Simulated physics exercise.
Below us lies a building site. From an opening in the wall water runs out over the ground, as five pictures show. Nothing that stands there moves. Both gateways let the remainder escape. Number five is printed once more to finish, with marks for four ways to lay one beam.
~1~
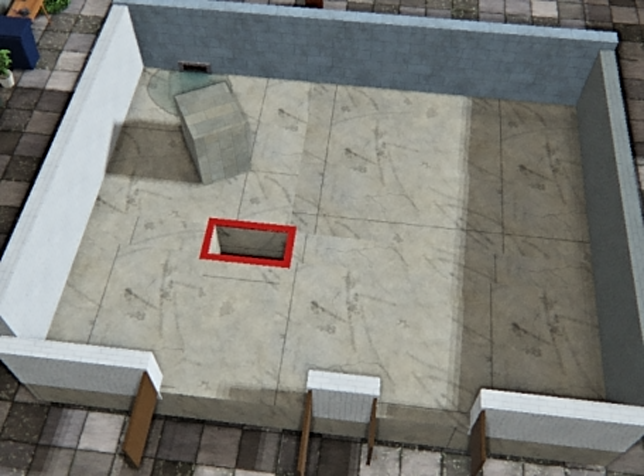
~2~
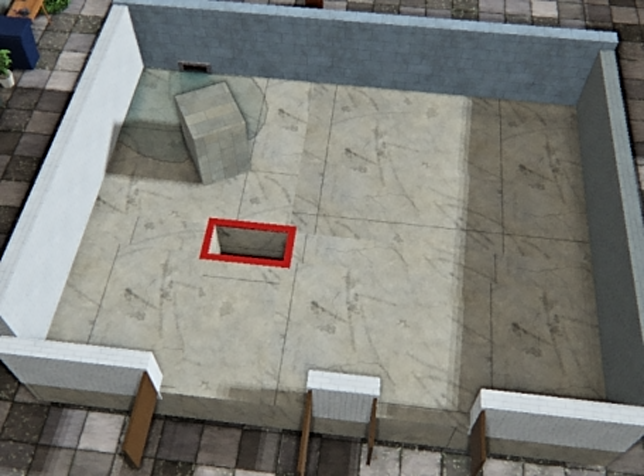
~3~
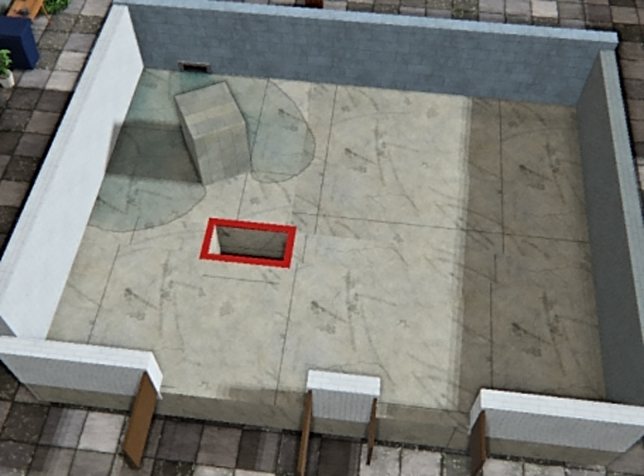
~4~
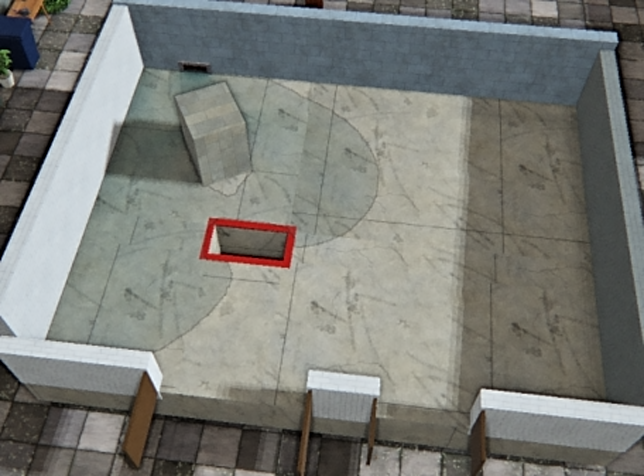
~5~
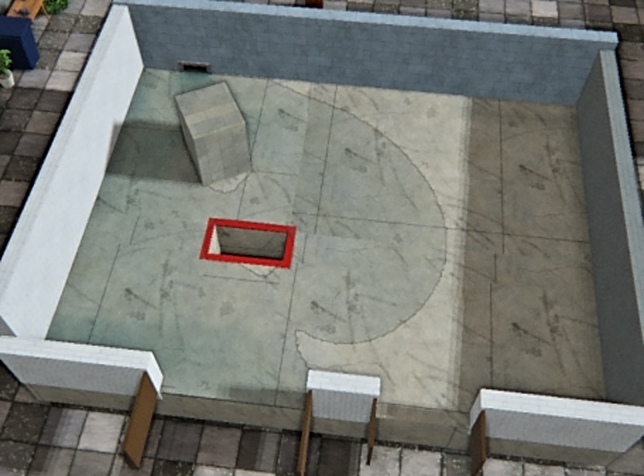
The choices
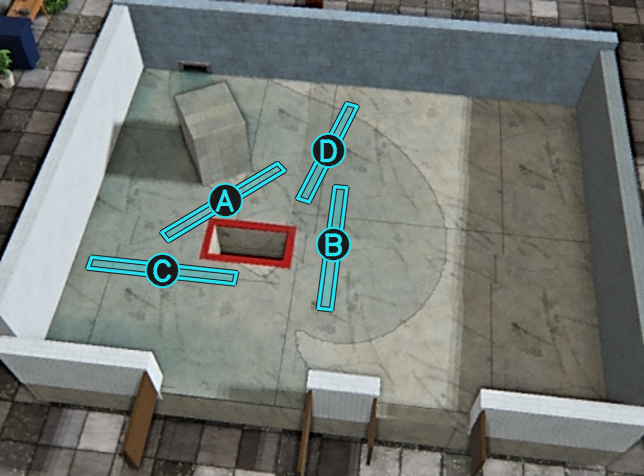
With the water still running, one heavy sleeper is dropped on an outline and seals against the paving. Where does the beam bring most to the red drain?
Best: C.
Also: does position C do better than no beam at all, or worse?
Better.
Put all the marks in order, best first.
The order is C, D, B, A.
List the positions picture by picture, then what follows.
Outfall at (195, 67); red drain at (249, 243); open gate at (423, 406); open gate at (236, 385); 3 % of the ground under water, visible out to (164, 106); red drain still dry, in the first frame.
In the second frame, 9 % of the ground under water, visible out to (172, 157); red drain still dry.
In the third frame, 17 % of the ground under water, visible out to (124, 226); red drain still dry.
In the fourth frame, 36 % of the ground under water, visible out to (77, 322); red drain taking water.
In the fifth frame, 53 % of the ground under water, visible out to (404, 314); red drain taking water.
In cyan, A from (165, 236) to (281, 167); B from (324, 309) to (340, 187); C from (89, 262) to (235, 278); D from (303, 200) to (351, 105).
If A is chosen, about 2 % of the stream goes into the red drain, about 96 % out by the gates.
If B is chosen, about 16 % of the stream goes into the red drain, about 81 % out by the gates.
If C is chosen, about 55 % of the stream goes into the red drain, about 42 % out by the gates.
If D is chosen, about 32 % of the stream goes into the red drain, about 63 % out by the gates.
